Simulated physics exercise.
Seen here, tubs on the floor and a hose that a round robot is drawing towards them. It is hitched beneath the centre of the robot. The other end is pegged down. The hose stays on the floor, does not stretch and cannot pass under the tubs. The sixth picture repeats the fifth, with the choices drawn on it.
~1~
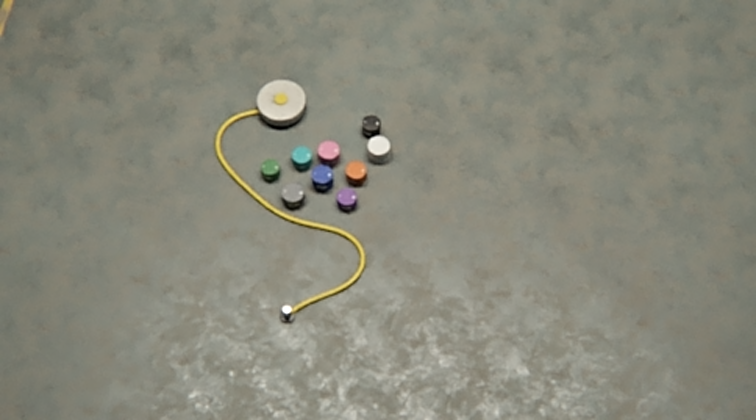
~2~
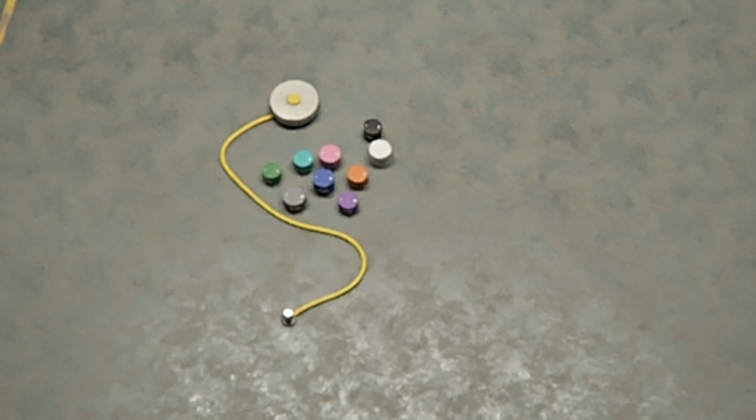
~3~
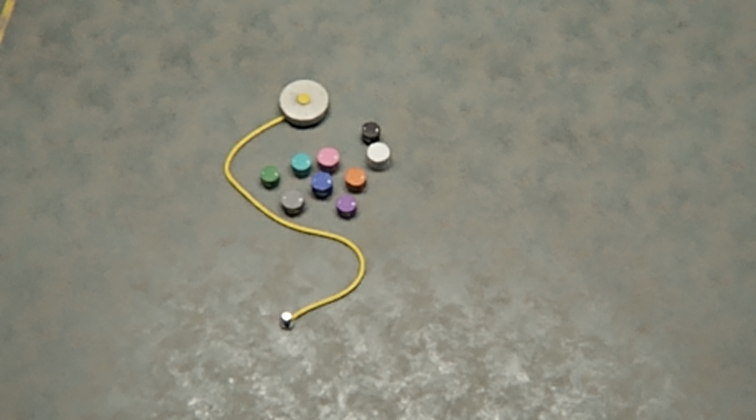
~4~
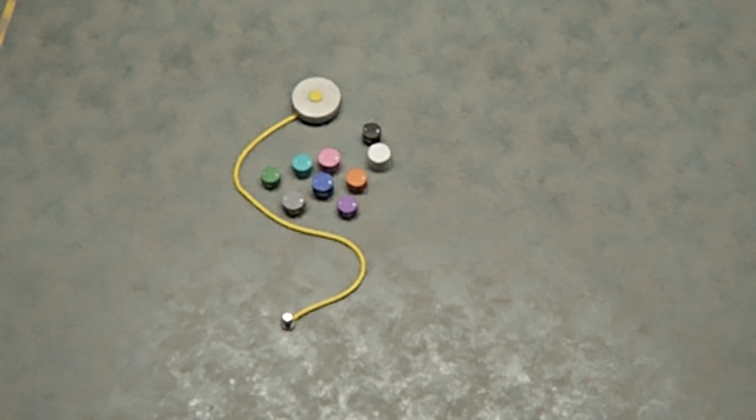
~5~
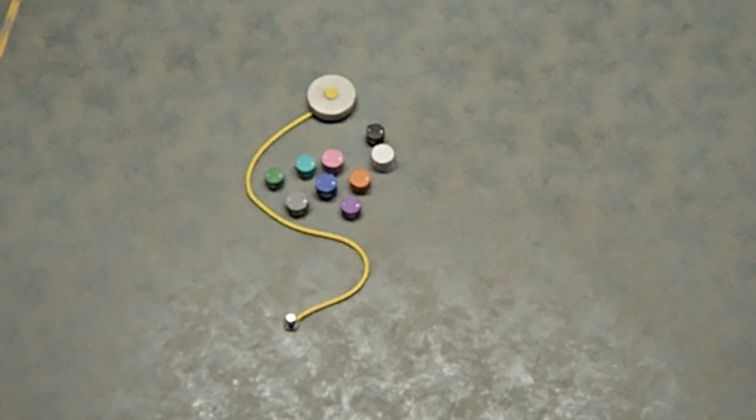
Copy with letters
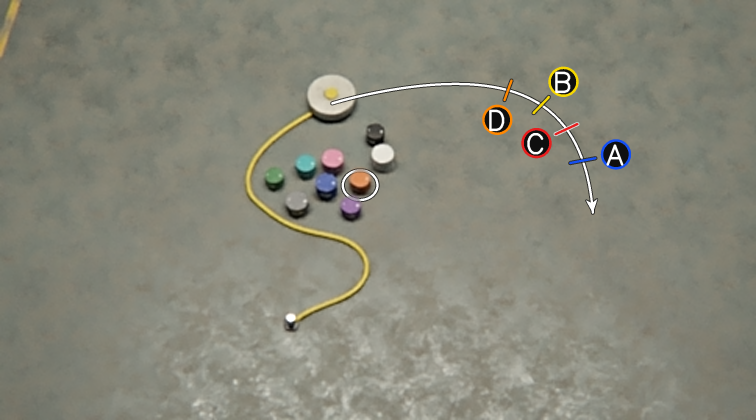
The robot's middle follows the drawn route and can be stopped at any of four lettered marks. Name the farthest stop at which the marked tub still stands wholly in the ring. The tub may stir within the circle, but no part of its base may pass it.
D is the last safe stop.
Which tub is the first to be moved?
Green.
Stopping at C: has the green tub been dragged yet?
By then, yes.
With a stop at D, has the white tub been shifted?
No.
On the marked copy, A at (583, 161); B at (541, 105); C at (567, 129); D at (508, 90); the ring at (360, 185); the route from (332, 103) via (508, 90) to (593, 213).
Following D. Soon after the start, robot (392, 85); orange tub (360, 182).
Later, robot (454, 79); orange tub (360, 182).
In the end, robot (509, 85); turquoise tub (325, 176); blue tub (334, 191); green tub (315, 191); grey tub (314, 208); pink tub (341, 164); orange tub (360, 182); black tub (381, 142); the orange tub is still in its ring.
As for the rest, A drags the ringed tub to (391, 201); B drags the ringed tub to (373, 189); C drags the ringed tub to (386, 196).
